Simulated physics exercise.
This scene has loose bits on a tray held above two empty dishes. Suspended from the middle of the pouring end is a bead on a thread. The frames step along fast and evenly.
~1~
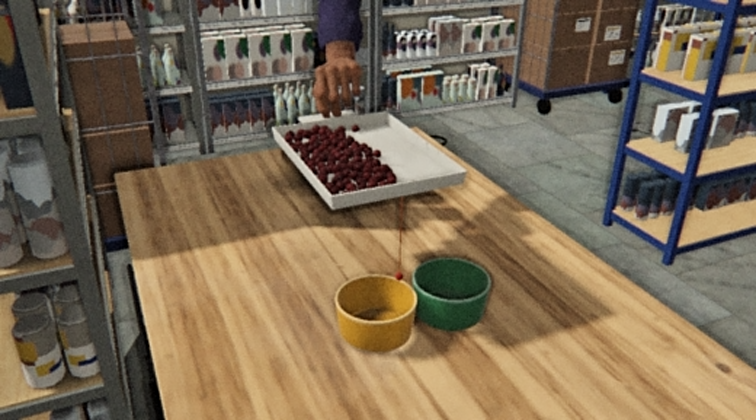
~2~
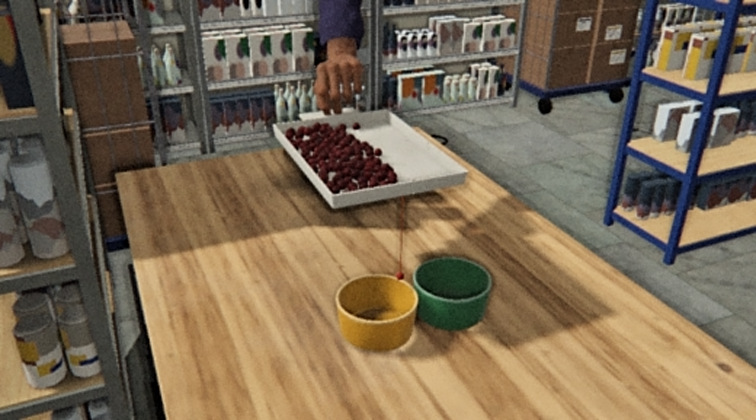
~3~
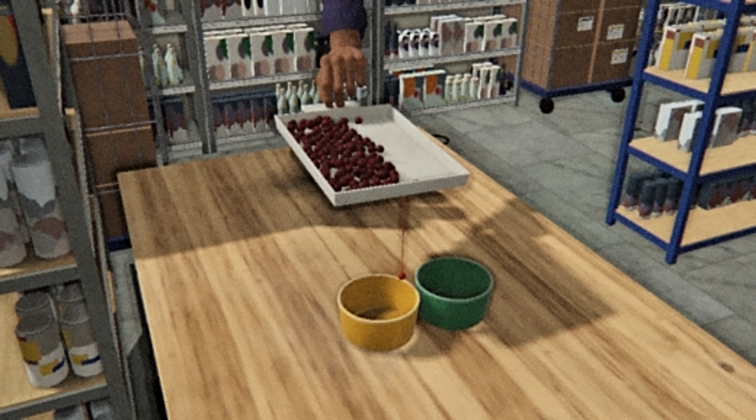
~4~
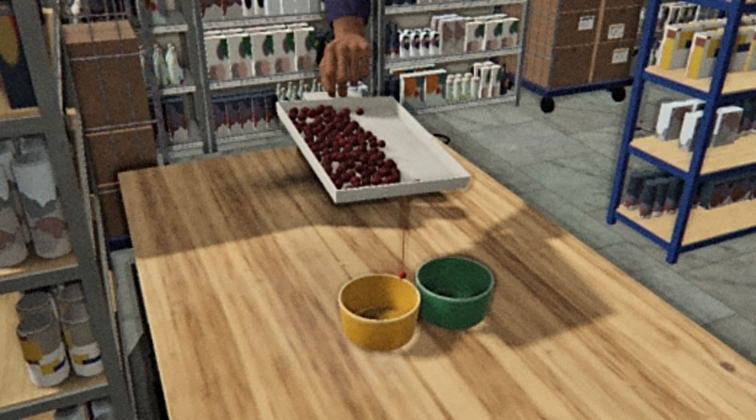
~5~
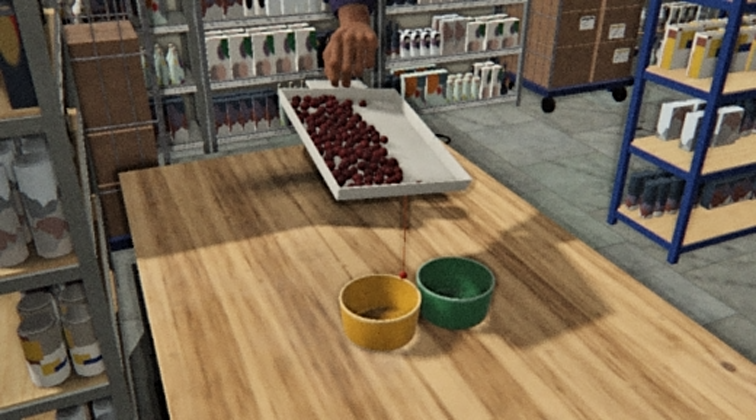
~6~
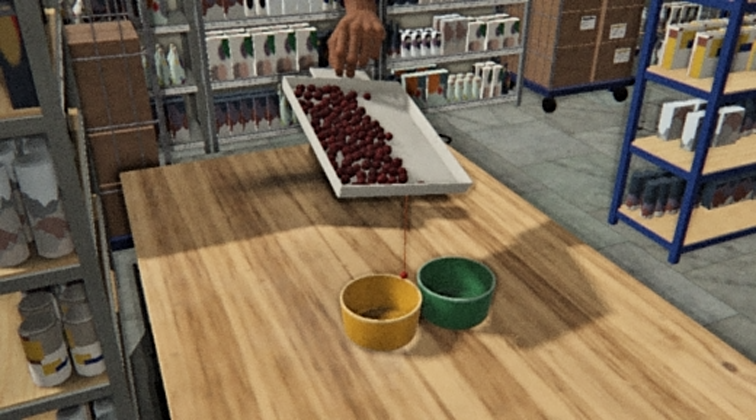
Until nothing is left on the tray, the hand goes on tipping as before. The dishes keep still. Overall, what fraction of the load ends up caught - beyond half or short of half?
Most gets caught.
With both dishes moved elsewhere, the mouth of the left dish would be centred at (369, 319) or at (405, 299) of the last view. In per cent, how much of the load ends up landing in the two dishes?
Roughly 50% first, roughly 70% second.
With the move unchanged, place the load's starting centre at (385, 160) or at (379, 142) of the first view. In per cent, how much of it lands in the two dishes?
Estimate: 80 % first, 60 % second.
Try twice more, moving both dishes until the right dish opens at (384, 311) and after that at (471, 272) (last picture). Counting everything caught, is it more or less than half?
Short of half and then the bulk of it.
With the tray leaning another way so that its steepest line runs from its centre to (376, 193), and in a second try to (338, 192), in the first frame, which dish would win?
Leftward dish for the first, Leftward dish for the second.
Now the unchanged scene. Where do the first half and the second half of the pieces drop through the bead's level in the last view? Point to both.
It goes through near (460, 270) first, then near (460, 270).
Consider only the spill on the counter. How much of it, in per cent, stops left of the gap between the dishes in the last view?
Share on the left: Near 20 %.
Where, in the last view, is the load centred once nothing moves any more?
I'd say the middle ends up at about (463, 306).
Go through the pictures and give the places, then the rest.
Corners of the pouring end at (333, 195) and (464, 171), level; middle of the load at (344, 161), dried cherries; left dish at (393, 334); right dish at (470, 313); bead on its thread at (399, 277), in the first picture.
Corners of the pouring end at (334, 194) and (465, 171), level; middle of the load at (345, 159), in the second picture.
Corners of the pouring end at (336, 192) and (467, 172), tipped barely, lowest at the right corner; middle of the load at (347, 155), in the third picture.
Corners of the pouring end at (338, 189) and (468, 175), tipped a little, lowest at the right corner; middle of the load at (349, 148), in the fourth picture.
Corners of the pouring end at (340, 187) and (469, 178), tipped a little, lowest at the right corner; middle of the load at (351, 143), in the fifth picture.
Corners of the pouring end at (343, 185) and (470, 181), tipped clearly, lowest at the right corner; middle of the load at (355, 138), a small part on the move; left dish at (398, 333); right dish at (475, 311), in the sixth picture.
Soon after the last picture, tray tipped steeply; nearly all on the tray; a stray few in the air.
A little later, tray tipped past a quarter turn; nearly all on the tray; a small part in the right dish; a stray few outside both; a stray few in the air.
Later still, tray tipped past a quarter turn; about two thirds in the right dish; about a third outside both.
At rest, tray tipped past a quarter turn; none in the left dish; about two thirds in the right dish; about a third outside both.
